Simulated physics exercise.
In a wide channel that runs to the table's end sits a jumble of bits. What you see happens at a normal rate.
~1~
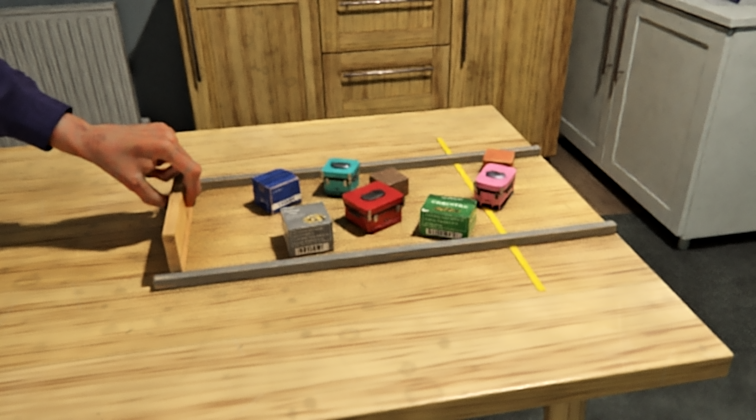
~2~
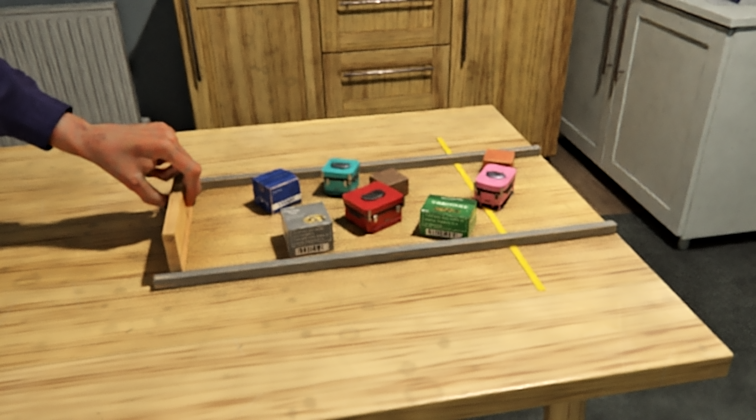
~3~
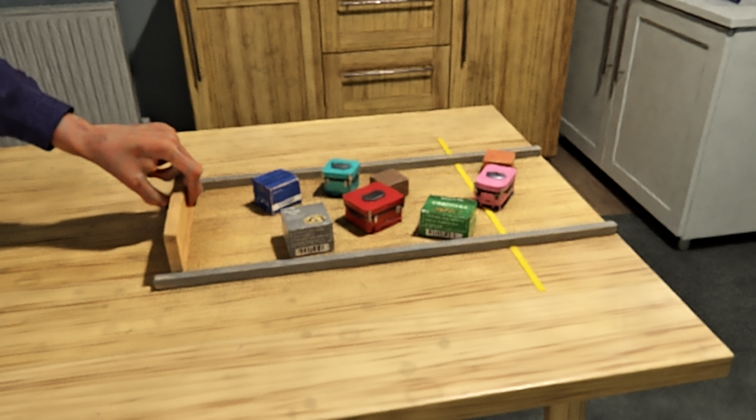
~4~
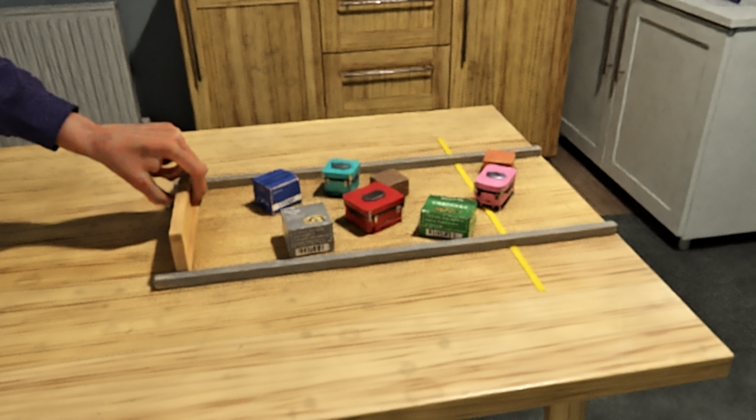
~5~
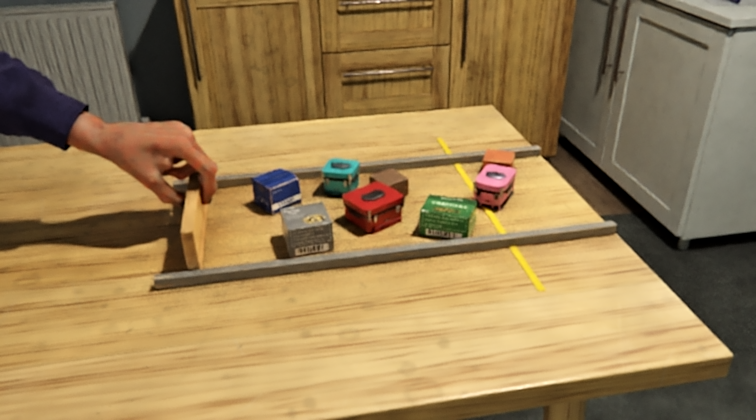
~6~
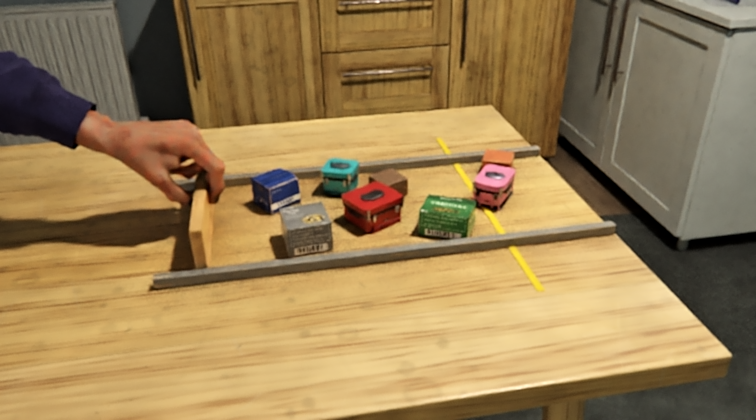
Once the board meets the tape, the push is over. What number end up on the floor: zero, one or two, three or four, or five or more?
The push is going to knock none off the table.
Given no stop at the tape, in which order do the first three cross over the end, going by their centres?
Sequence: Pink case, orange block, green box.
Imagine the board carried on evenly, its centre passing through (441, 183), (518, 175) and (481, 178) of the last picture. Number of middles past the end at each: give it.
Past-the-end tally - position 1: 0, position 2: 3, position 3: 0.
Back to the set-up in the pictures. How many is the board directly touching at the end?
Number: 3.
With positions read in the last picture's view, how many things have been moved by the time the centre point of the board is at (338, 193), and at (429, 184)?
By the first moment it's 5, by the second it's 7.
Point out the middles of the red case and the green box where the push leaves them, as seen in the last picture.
The first comes to rest at (525, 189), and the second at (568, 206).
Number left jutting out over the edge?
Things overhanging at the end: 1.
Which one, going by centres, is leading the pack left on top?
The one is the pink case.
Soon after, none off yet; orange block at rest near (498, 164); pink case at rest near (494, 187); green box at rest near (448, 217).
After that, none off yet; orange block at rest near (498, 164); pink case at rest near (496, 187); green box displaced about its own width near (486, 215).
In the end, the number that fall off is zero.
